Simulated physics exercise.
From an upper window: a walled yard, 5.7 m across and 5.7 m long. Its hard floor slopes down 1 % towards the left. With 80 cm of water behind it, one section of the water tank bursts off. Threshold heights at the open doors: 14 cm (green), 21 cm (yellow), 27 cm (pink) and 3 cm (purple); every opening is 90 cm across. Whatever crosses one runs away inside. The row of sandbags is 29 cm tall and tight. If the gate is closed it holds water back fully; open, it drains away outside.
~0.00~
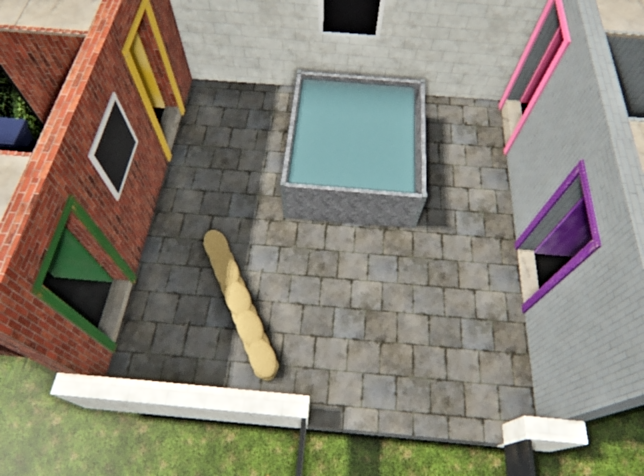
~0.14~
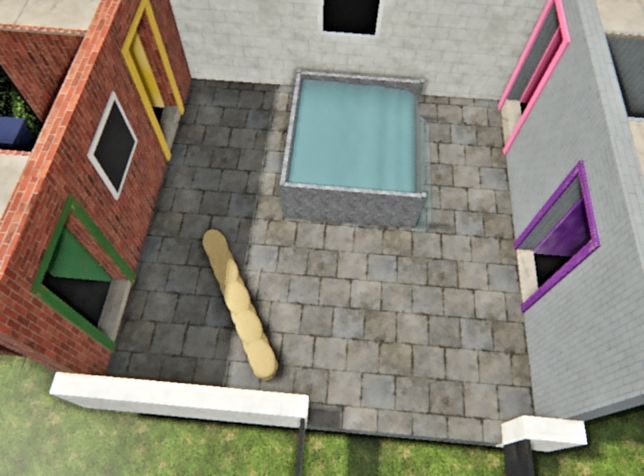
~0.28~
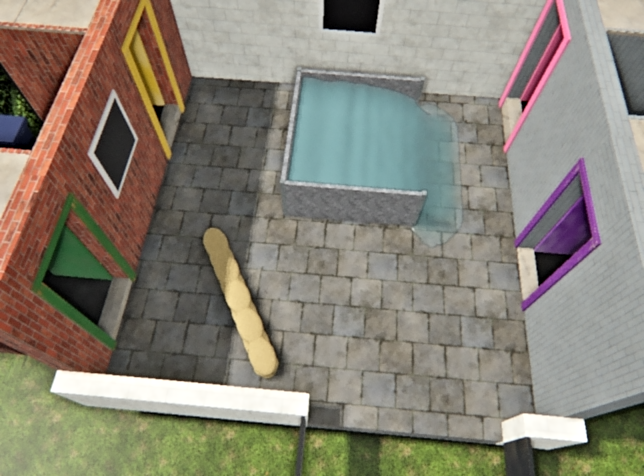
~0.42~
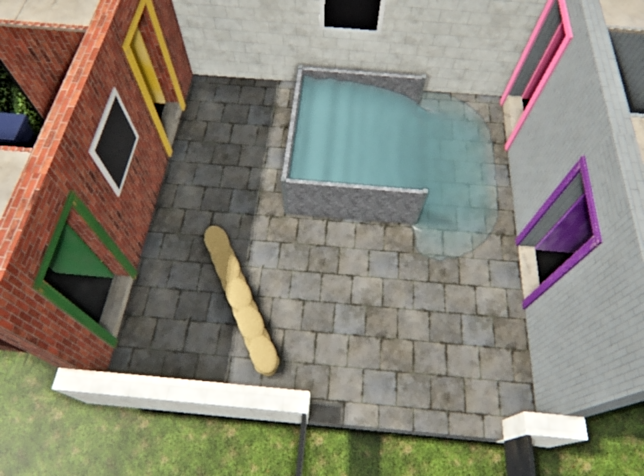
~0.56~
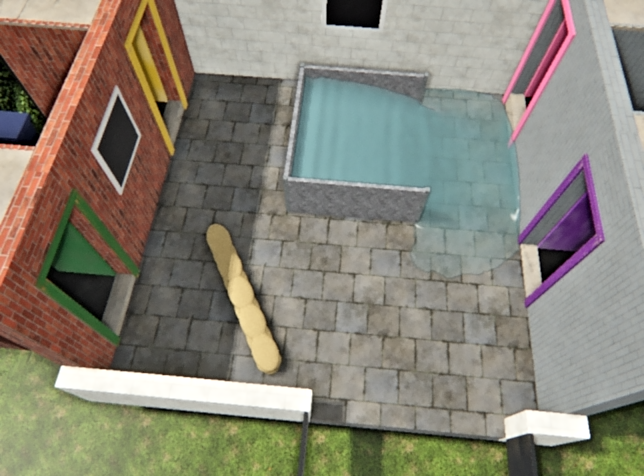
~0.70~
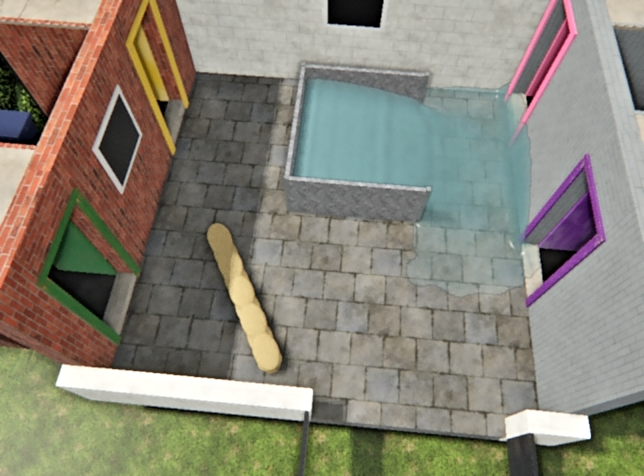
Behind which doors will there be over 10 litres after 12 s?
Within that time: At the green door it keeps below the limit; at the yellow door it stays under the limit; at the pink door it passes the limit; at the purple door it exceeds the limit.
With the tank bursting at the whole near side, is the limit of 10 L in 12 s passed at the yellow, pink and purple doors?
Then: Yellow below, pink below, purple below.
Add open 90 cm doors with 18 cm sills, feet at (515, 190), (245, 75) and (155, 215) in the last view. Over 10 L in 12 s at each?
In that order: Past it, not over, below.
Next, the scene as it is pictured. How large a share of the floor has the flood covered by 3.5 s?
Some 55 per cent of it.
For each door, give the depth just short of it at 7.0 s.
In cm: Green 4, yellow 8, pink 10, purple 8.
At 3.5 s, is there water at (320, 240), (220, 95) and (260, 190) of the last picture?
In that order: Not reached, wet, still dry.
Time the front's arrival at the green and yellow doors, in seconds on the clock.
Green 5.0 s, yellow 3.4 s.
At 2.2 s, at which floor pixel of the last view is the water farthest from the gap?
Near (532, 420).
After 1.4 s water covers 25 % of the floor and is deepest (56 cm) near (500, 95); green door not reached, yellow door not reached, pink door 50 cm at the sill, 46 L in, purple door 19 cm at the sill, 36 L in.
After 2.2 s water covers 35 % of the floor and is deepest (47 cm) near (501, 103); green door not reached, yellow door not reached, pink door 43 cm at the sill, 140 L in, purple door 15 cm at the sill, 106 L in.
After 3.5 s water covers 55 % of the floor and is deepest (40 cm) near (196, 74); green door not reached, yellow door 9 cm at the sill, 0 L in, pink door 22 cm at the sill, 178 L in, purple door 10 cm at the sill, 166 L in.
After 7.0 s water covers 85 % of the floor and is deepest (16 cm) near (508, 177); green door 4 cm at the sill, 0 L in, yellow door 8 cm at the sill, 0 L in, pink door 10 cm at the sill, 180 L in, purple door 8 cm at the sill, 210 L in.
After 12.0 s water covers 95 % of the floor and is deepest (12 cm) near (164, 187); green door 8 cm at the sill, 0 L in, yellow door 6 cm at the sill, 0 L in, pink door 6 cm at the sill, 180 L in, purple door 4 cm at the sill, 241 L in.
